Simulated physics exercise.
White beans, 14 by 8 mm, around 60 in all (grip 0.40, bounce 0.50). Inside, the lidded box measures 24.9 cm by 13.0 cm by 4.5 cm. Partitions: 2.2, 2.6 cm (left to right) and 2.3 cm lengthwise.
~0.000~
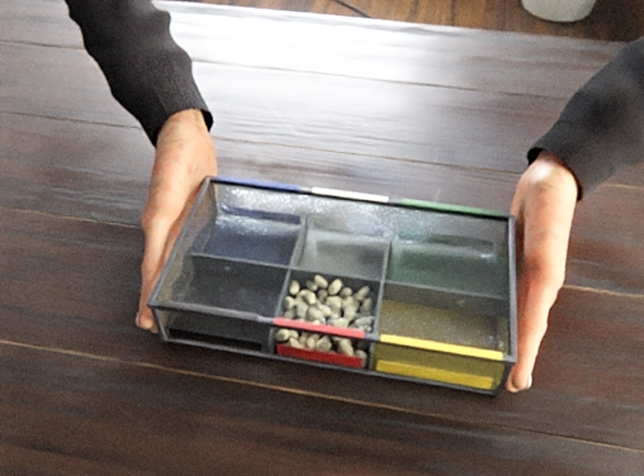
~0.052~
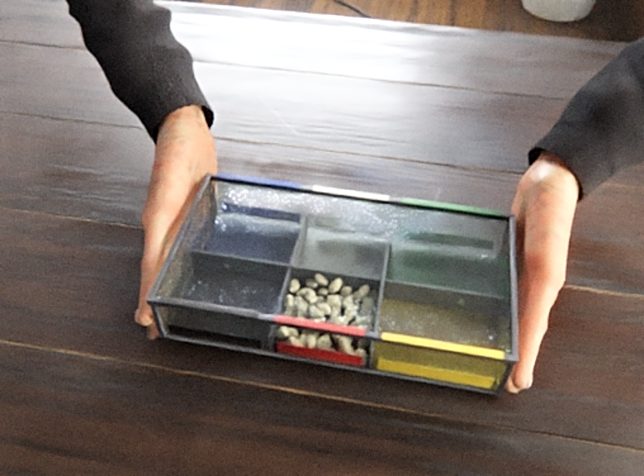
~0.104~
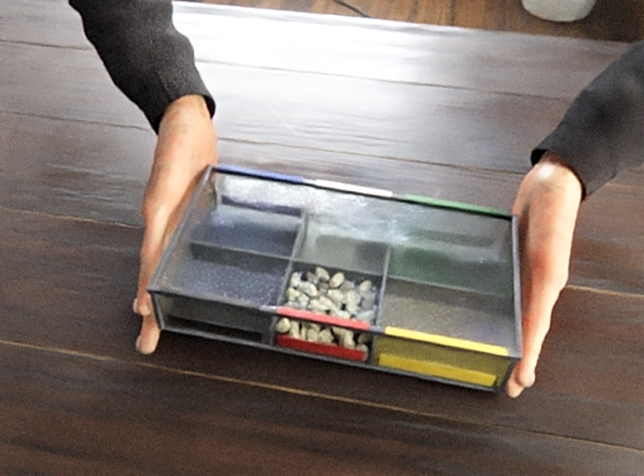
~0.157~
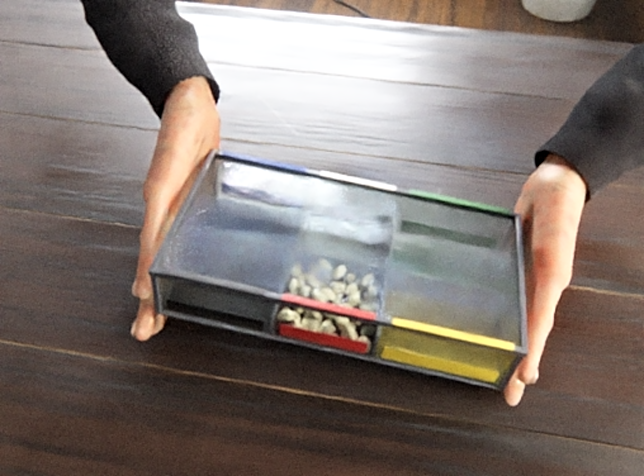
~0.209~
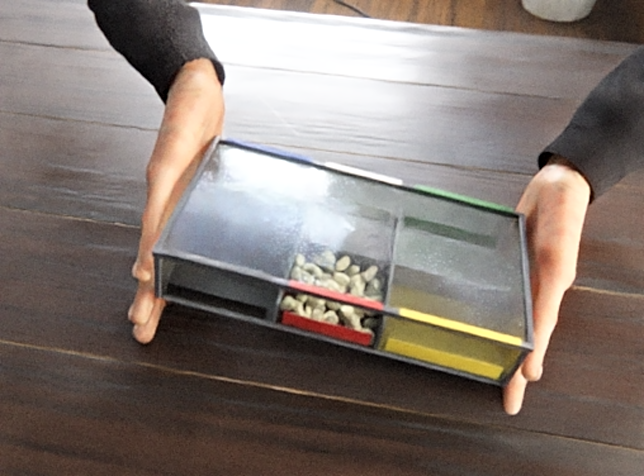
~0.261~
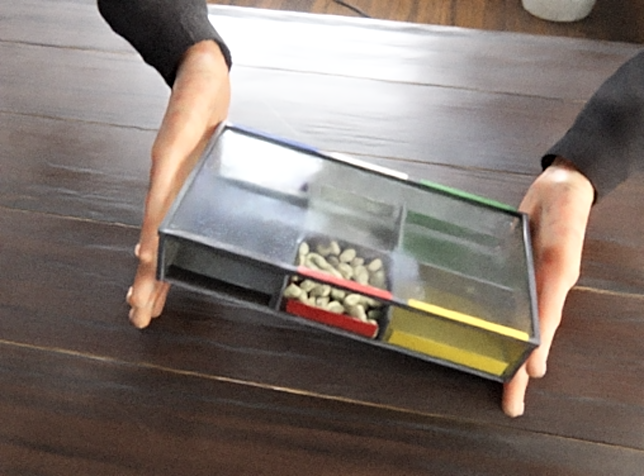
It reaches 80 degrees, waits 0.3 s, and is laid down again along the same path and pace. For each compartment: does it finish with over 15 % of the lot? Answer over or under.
Red over, blue under, green over, yellow under, white under, black under.
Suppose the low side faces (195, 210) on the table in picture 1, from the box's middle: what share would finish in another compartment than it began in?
About 50 per cent.
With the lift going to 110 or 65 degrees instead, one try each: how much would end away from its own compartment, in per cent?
Some 100 and 5 per cent.
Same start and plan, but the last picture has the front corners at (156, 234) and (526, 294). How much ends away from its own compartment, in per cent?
In that case some 35 per cent.
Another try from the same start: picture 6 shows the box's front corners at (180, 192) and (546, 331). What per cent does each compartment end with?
Red 45; blue 0; green 55; yellow 0; white 0; black 0.
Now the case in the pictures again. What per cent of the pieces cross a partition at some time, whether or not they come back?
About 40 per cent.
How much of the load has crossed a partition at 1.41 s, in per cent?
Roughly 25 per cent.
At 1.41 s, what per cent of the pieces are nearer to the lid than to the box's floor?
Some 30 per cent.
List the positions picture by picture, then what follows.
In the first picture, box tilt 0 degrees, front corners at (154, 302) and (510, 358); red 100 %.
In the second picture, box tilt 1 degrees, front corners at (154, 299) and (511, 357).
In the third picture, box tilt 3 degrees, front corners at (154, 288) and (515, 354), lowest corner right back.
In the fourth picture, box tilt 7 degrees, front corners at (156, 270) and (521, 350), lowest corner right back.
In the fifth picture, box tilt 10 degrees, front corners at (160, 251) and (527, 345), lowest corner right back.
In the sixth picture, box tilt 14 degrees, front corners at (165, 231) and (534, 341), lowest corner right back; red 100 %. Its pace works out near 70 degrees a second.
After 1.41 s, tilt 80 degrees; red 75 %, green 20 %.
After 2.18 s, tilt 41 degrees; red 60 %, green 40 %.
Then, at 2.97 s, tilt 0 degrees; red 60 %, green 40 %.
At rest (3.6 s), red 60 %, blue 0 %, green 40 %, yellow 0 %, white 0 %, black 0 %.
